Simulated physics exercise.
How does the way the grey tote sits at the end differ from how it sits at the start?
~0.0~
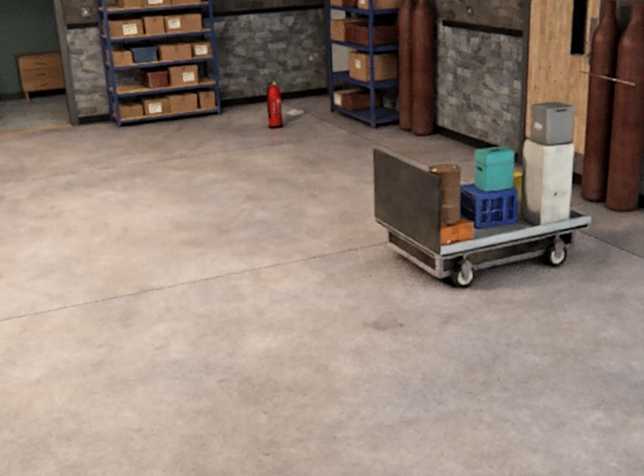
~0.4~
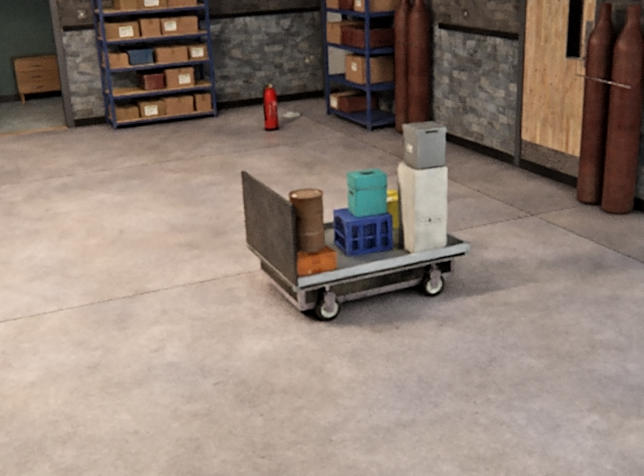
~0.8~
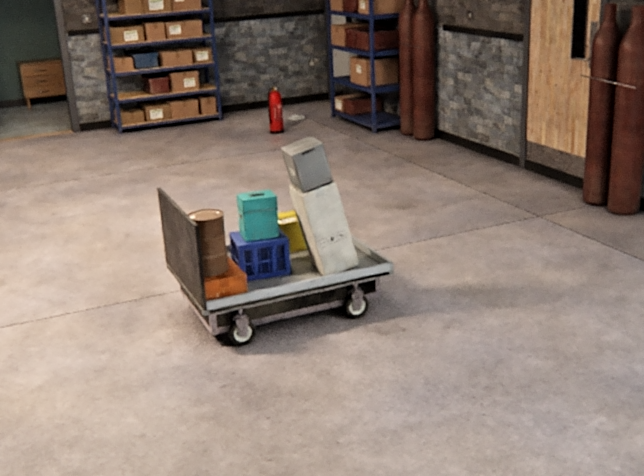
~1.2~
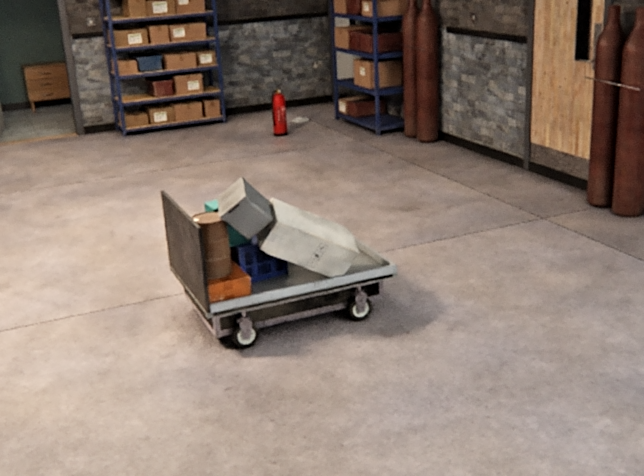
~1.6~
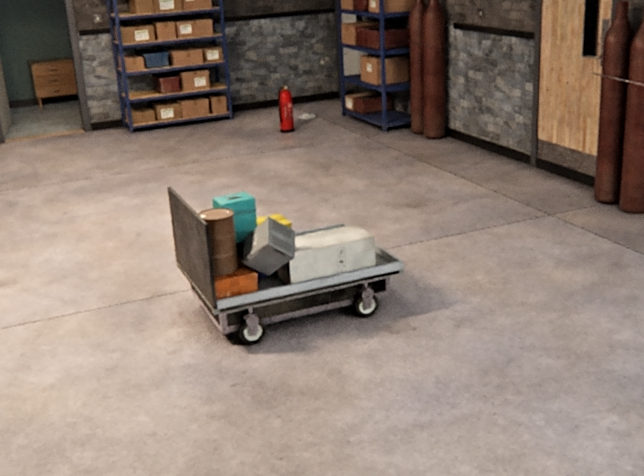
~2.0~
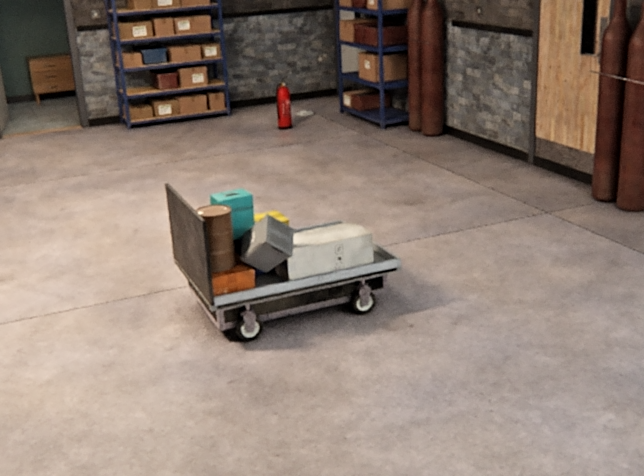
At the start the grey tote sits upright on top of the tall white box, but at the end it is leaning at a tilt, lower down among the other items on the cart.
